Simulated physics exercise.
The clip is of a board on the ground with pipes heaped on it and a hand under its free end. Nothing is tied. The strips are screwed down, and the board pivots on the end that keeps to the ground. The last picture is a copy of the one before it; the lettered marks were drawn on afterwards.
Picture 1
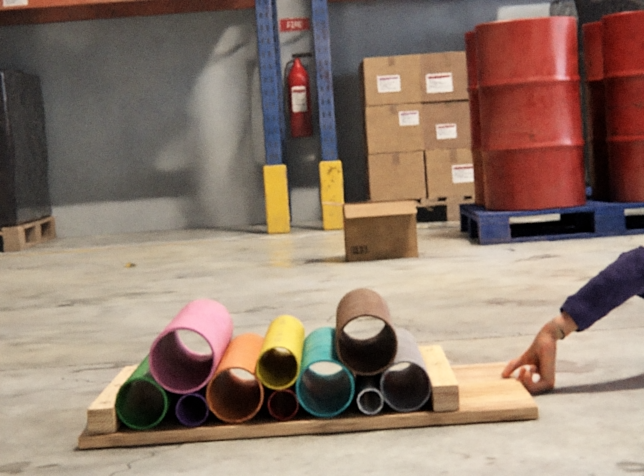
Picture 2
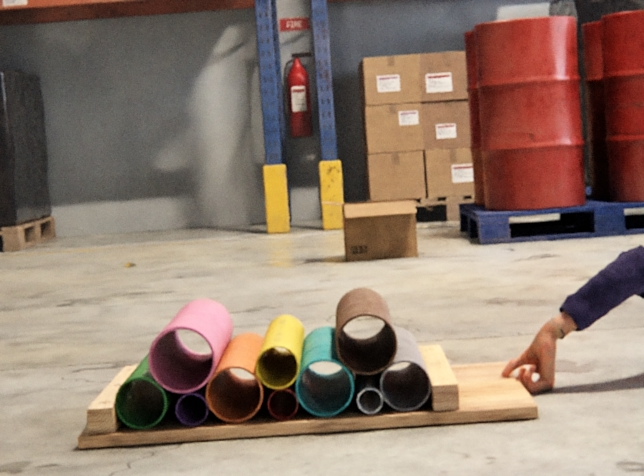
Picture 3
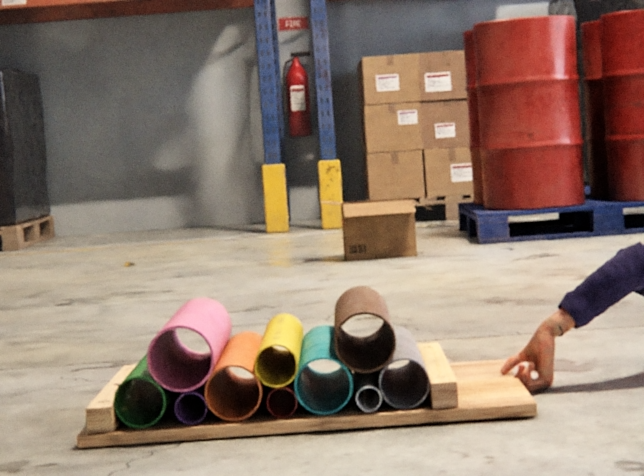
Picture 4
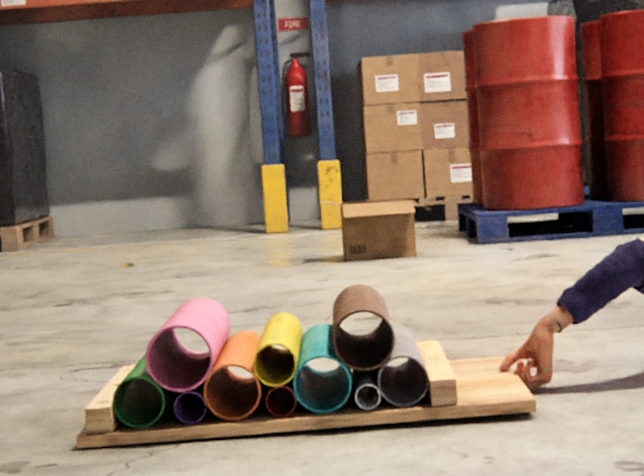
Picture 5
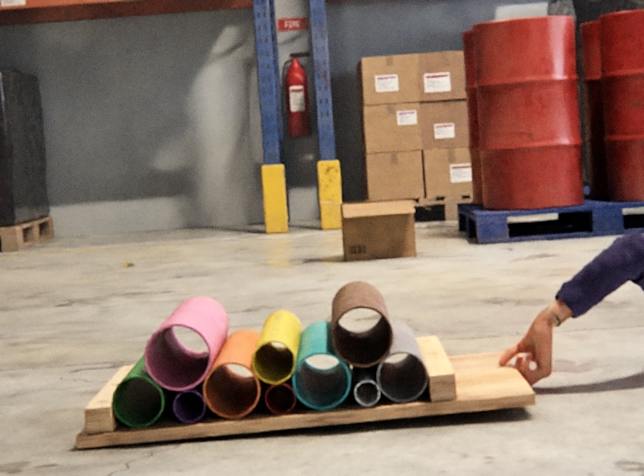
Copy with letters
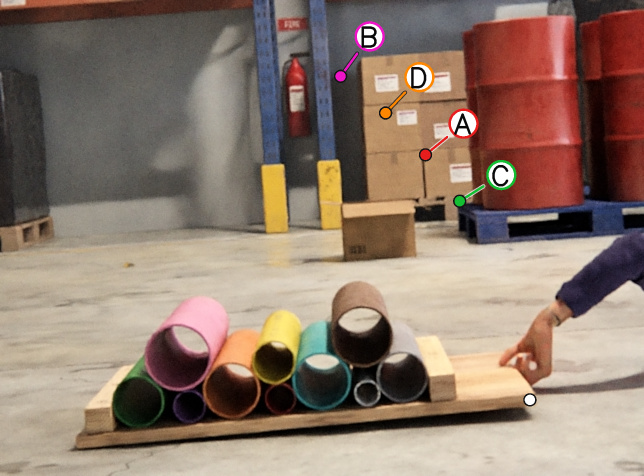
The video shows colourful pipes heaped between wooden strips on a board on a warehouse floor, while a hand at the right raises the board's free end very slightly and the pipes keep their places in the heap.
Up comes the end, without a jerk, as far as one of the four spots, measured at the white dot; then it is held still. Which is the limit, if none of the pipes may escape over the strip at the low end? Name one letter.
The answer is mark A.
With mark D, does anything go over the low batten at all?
At D: Yes.
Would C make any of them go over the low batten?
At C: No.
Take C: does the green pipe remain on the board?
Yes.
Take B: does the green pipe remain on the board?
Yes, with B.
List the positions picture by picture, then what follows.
In the first frame, red pipe (283, 404); turquoise pipe (325, 388); white pipe (370, 401).
In the second frame, white pipe (370, 400); grey pipe (406, 386).
In the third frame, board (308, 388); turquoise pipe (323, 386); white pipe (369, 399); orange pipe (233, 393).
In the fourth frame, board (307, 387); green pipe (139, 402); orange pipe (232, 392).
In the fifth frame, board (307, 384); green pipe (138, 401).
On the marked copy, A at (426, 155); B at (341, 76); C at (460, 201); D at (386, 113); the white dot at (530, 400).
With A. Early on, board at 20°.
Further on, board at 35°.
At the end, board at 35°, none over the low batten.
As for the rest, B three over the low batten (yellow, brown, pink); C none over the low batten; D one over the low batten (pink).
